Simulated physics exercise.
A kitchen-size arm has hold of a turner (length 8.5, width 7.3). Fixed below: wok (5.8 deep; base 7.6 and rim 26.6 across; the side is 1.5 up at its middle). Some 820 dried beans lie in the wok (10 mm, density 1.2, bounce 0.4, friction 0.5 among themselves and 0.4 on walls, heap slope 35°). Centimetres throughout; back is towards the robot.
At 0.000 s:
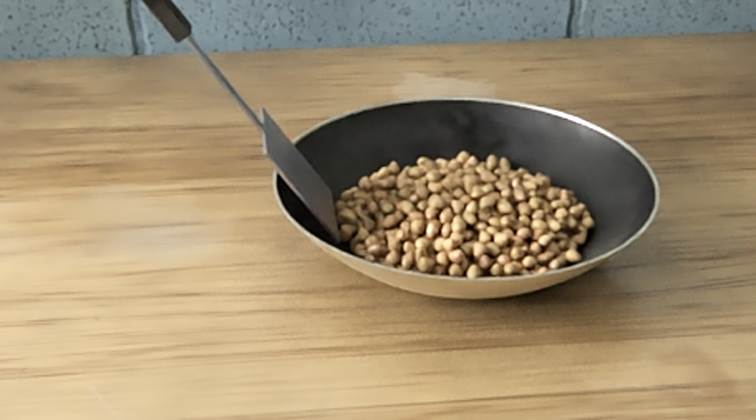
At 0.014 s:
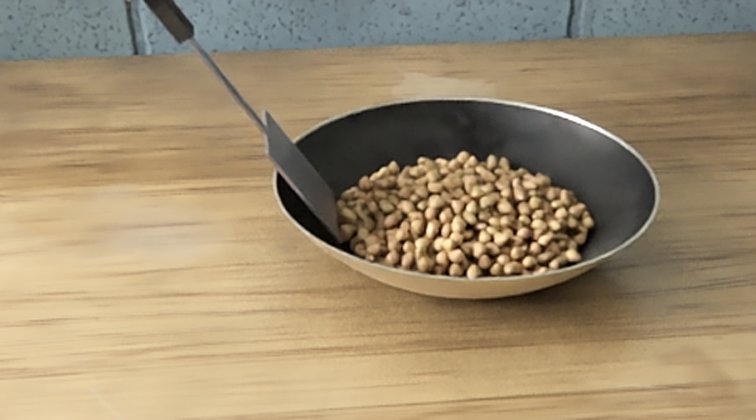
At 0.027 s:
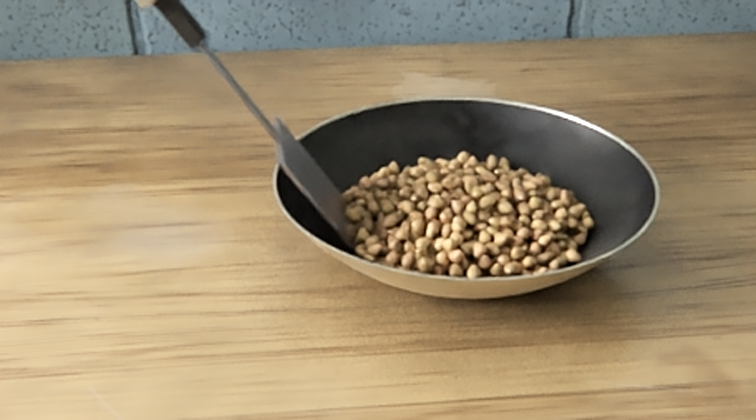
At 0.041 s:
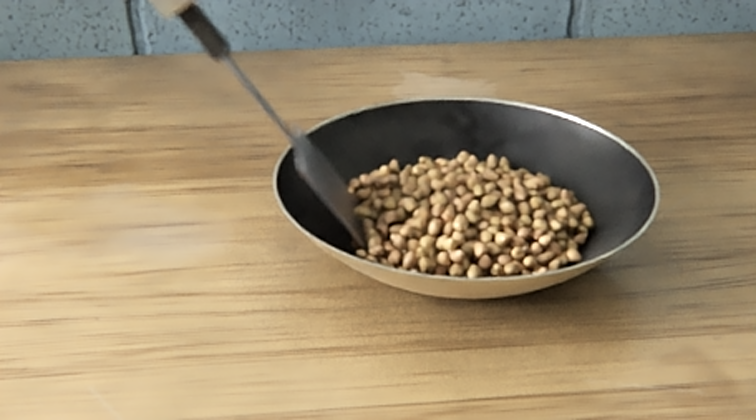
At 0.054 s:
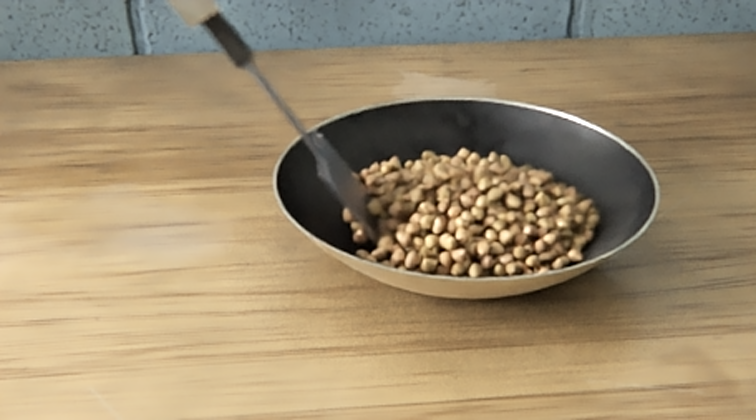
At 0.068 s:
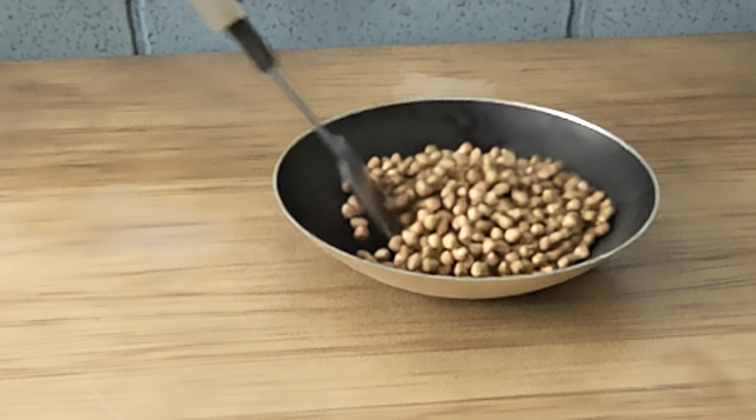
A metal turner with a pale handle rested against the left side of a dark wok of dried beans, then slid down to the right into the heap, pushing some beans rightward.
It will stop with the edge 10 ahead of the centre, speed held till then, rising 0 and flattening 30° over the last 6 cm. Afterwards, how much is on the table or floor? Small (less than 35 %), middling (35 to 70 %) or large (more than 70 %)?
On the table or floor the share is middling, 35 to 70 %.
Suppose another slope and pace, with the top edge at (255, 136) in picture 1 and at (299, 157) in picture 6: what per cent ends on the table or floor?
Some 30 per cent.
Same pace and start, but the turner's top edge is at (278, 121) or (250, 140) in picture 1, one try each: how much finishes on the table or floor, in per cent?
About 45 and 45 per cent.
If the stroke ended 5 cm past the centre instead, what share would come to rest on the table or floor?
Then about 15 per cent.
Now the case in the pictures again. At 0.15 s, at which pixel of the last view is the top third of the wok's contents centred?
Around (588, 170).
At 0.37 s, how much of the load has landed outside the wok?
Some 30 per cent.
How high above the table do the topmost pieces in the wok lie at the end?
Roughly 6.5 cm.
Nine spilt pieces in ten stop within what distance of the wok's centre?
Roughly 35 cm.
By 0.11 s, sloping 56°, highest piece 7 above the table; 815 in the wok.
By 0.15 s, sloping 48°, highest piece 9 above the table; 802 in the wok, 13 on the blade or in flight.
By 0.37 s, sloping 26°, highest piece 11 above the table; 437 in the wok, 236 on the table or floor, 142 on the blade or in flight.
By 1.42 s, sloping 26°, highest piece 6 above the table; 437 in the wok, 378 on the table or floor.
Final count, 437 in the wok, 378 on the table or floor. That is 46 % on the table or floor.
